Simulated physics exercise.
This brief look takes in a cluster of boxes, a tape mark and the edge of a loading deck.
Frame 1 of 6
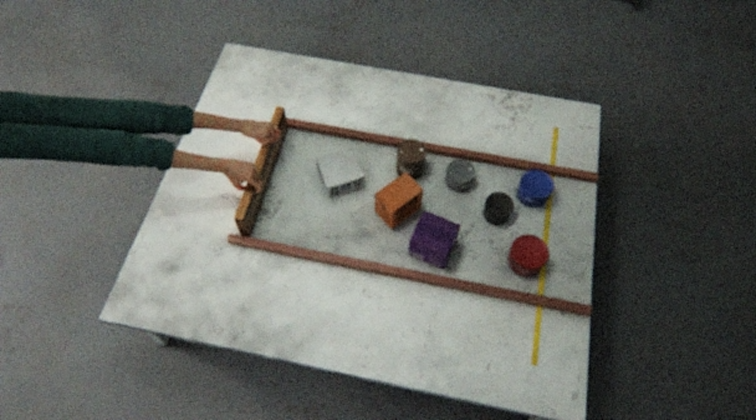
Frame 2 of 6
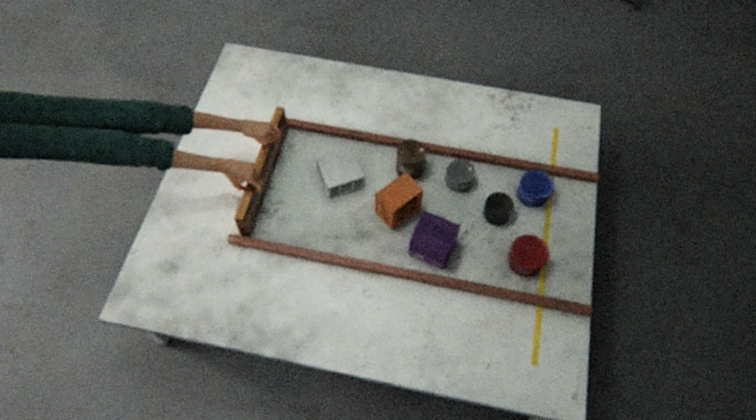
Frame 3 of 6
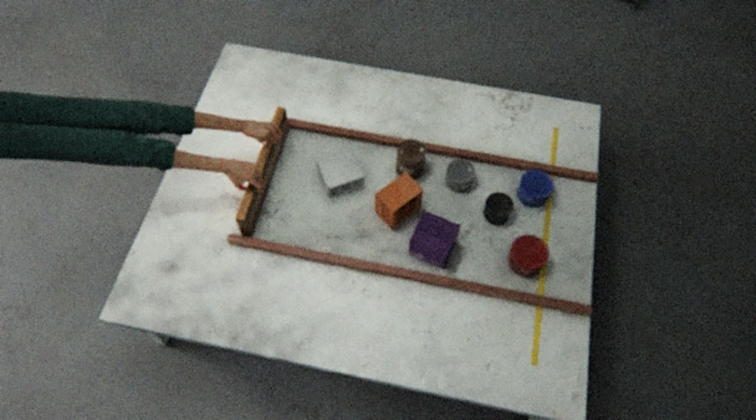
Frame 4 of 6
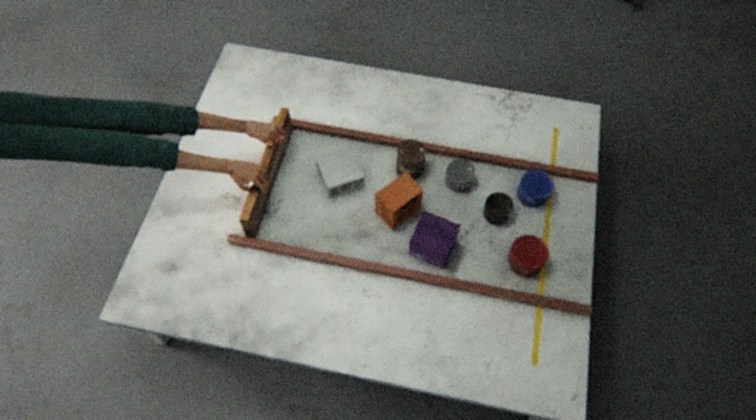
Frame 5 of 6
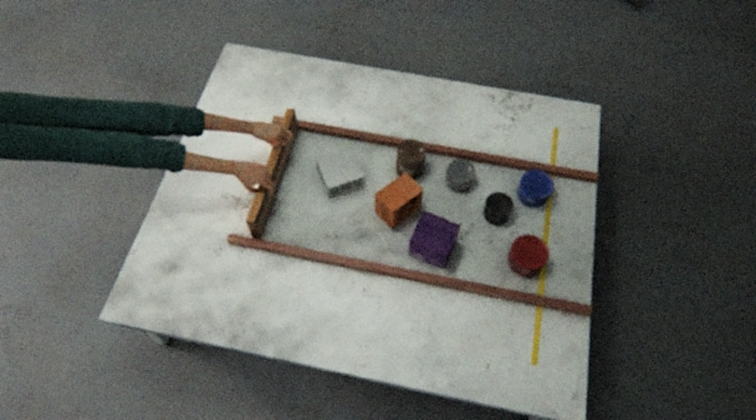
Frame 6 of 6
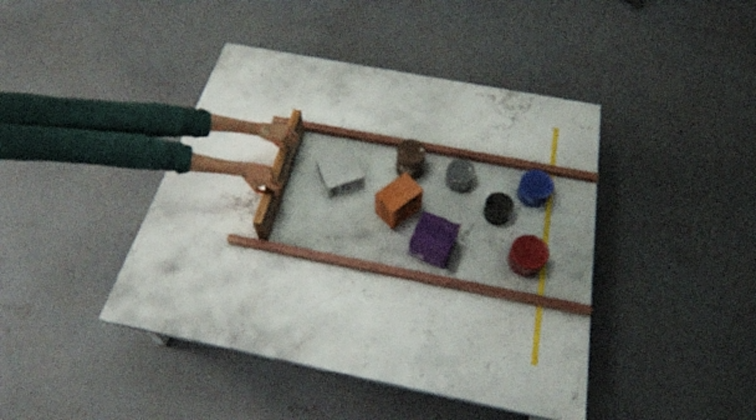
The footage shows two green-sleeved arms holding a wooden plank at the left end of a railed lane, then pushing it slightly right, while the boxes and round containers between the rails and near a yellow line stay still.
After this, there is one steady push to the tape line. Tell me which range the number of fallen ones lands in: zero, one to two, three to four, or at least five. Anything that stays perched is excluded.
The range is three to four.
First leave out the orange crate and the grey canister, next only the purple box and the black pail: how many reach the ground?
2 for the first case, 2 for the second.
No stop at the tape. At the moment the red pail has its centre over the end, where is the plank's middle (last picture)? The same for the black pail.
Roughly (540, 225); for the second one, roughly (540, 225).
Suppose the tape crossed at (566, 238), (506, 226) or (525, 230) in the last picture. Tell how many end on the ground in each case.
In order, the counts are 4, 0 and 1.
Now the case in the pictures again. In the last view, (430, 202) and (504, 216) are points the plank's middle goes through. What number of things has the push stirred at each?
By the first moment it's 6, by the second it's 8.
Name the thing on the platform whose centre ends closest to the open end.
It's the grey canister.
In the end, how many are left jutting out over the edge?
It would come to 1.
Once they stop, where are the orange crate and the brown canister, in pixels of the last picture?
In the last picture they sit at about (570, 240) and about (568, 181).
Soon after, none off yet; blue pail at rest near (535, 189); red pail at rest near (528, 256); black pail at rest near (498, 209).
By the end, the number that fall off is three or four; fallen, black pail, red pail and blue pail.
